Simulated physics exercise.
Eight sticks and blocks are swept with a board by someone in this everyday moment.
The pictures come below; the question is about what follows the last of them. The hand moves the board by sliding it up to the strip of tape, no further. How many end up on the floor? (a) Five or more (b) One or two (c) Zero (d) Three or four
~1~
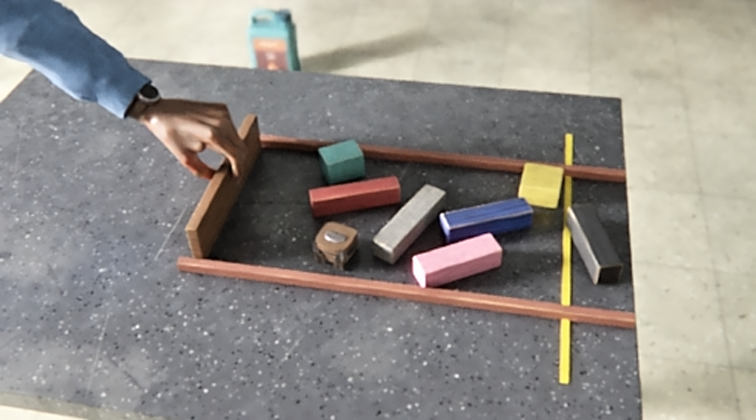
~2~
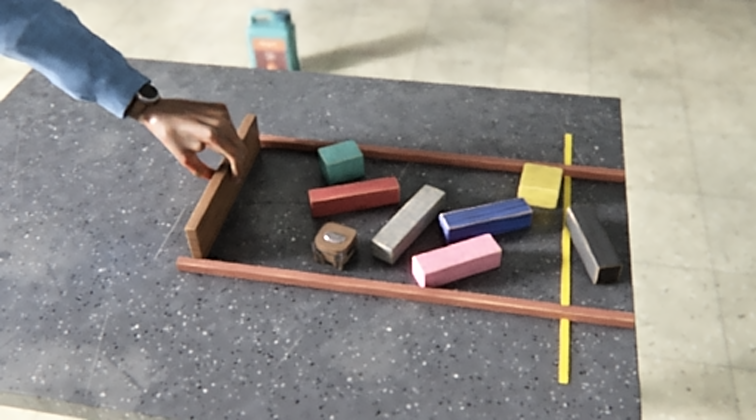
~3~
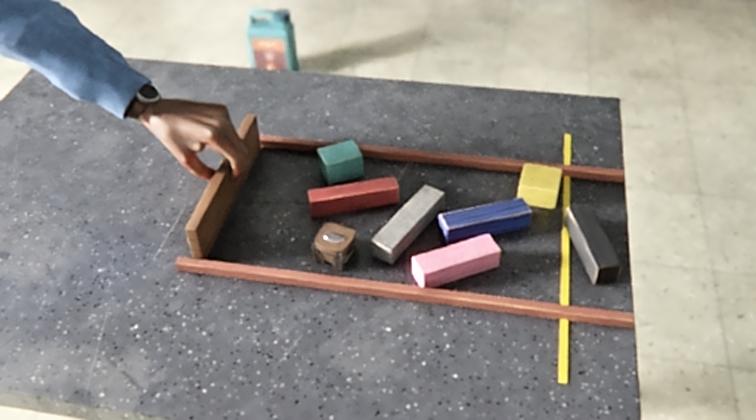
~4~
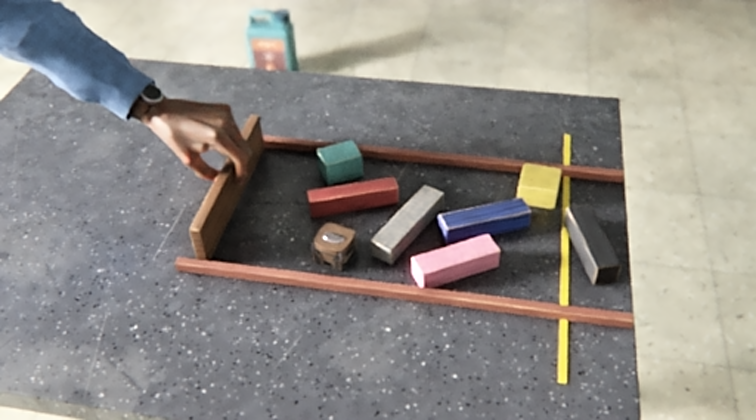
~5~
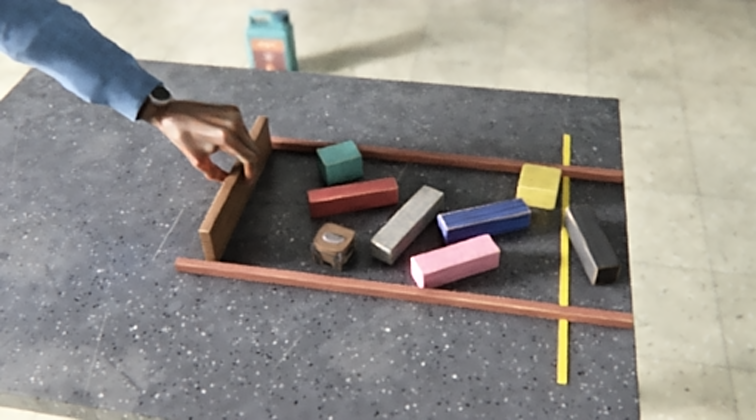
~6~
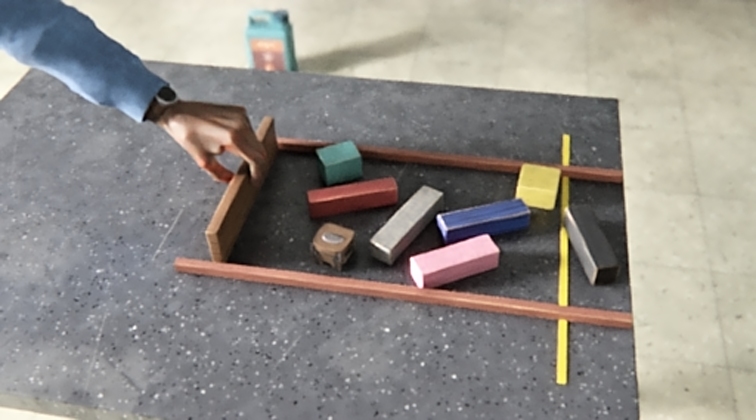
d.
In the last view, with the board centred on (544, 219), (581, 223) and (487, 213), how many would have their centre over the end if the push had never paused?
In order of the places given, that's 1, 4 and 0.
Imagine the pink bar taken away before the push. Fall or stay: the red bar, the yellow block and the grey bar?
As for the red bar, it is retained; the yellow block is not retained; the grey bar is retained.
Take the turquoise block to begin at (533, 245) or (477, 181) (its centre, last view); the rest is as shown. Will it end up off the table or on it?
First place: It comes off; second place: It remains in place.
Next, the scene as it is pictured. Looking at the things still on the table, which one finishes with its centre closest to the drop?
The grey bar is it.
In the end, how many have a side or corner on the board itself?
Number in contact with it: 3.
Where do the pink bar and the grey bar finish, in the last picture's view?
The pink bar at (610, 300), the grey bar at (622, 248).
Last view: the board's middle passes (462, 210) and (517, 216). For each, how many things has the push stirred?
Answer - first 7, then 8.
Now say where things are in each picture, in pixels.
The first picture shows black stick (593, 243); yellow block (541, 185); blue stick (486, 220); board (228, 184); tape (567, 238).
The second picture shows yellow block (540, 186); pink bar (457, 262).
The third picture shows blue stick (485, 221); red bar (354, 197).
The fourth picture shows black stick (591, 243); turquoise block (340, 163).
The fifth picture shows yellow block (539, 186); grey bar (408, 223).
The sixth picture shows black stick (590, 243); yellow block (538, 187); blue stick (484, 221); board (246, 187); tape (565, 239).
Early on, none off yet; black stick at rest near (590, 243); yellow block at rest near (538, 187); blue stick at rest near (484, 221).
A while later, none off yet; black stick at rest near (590, 243); yellow block at rest near (538, 187); blue stick travelled a little near (529, 227).
Further along, none off yet; black stick travelled a little near (618, 249); yellow block travelled about its own width near (596, 194); blue stick travelled about its own width near (592, 240).
Finally, the number that fall off is three or four; lost, blue stick, yellow block and black stick.
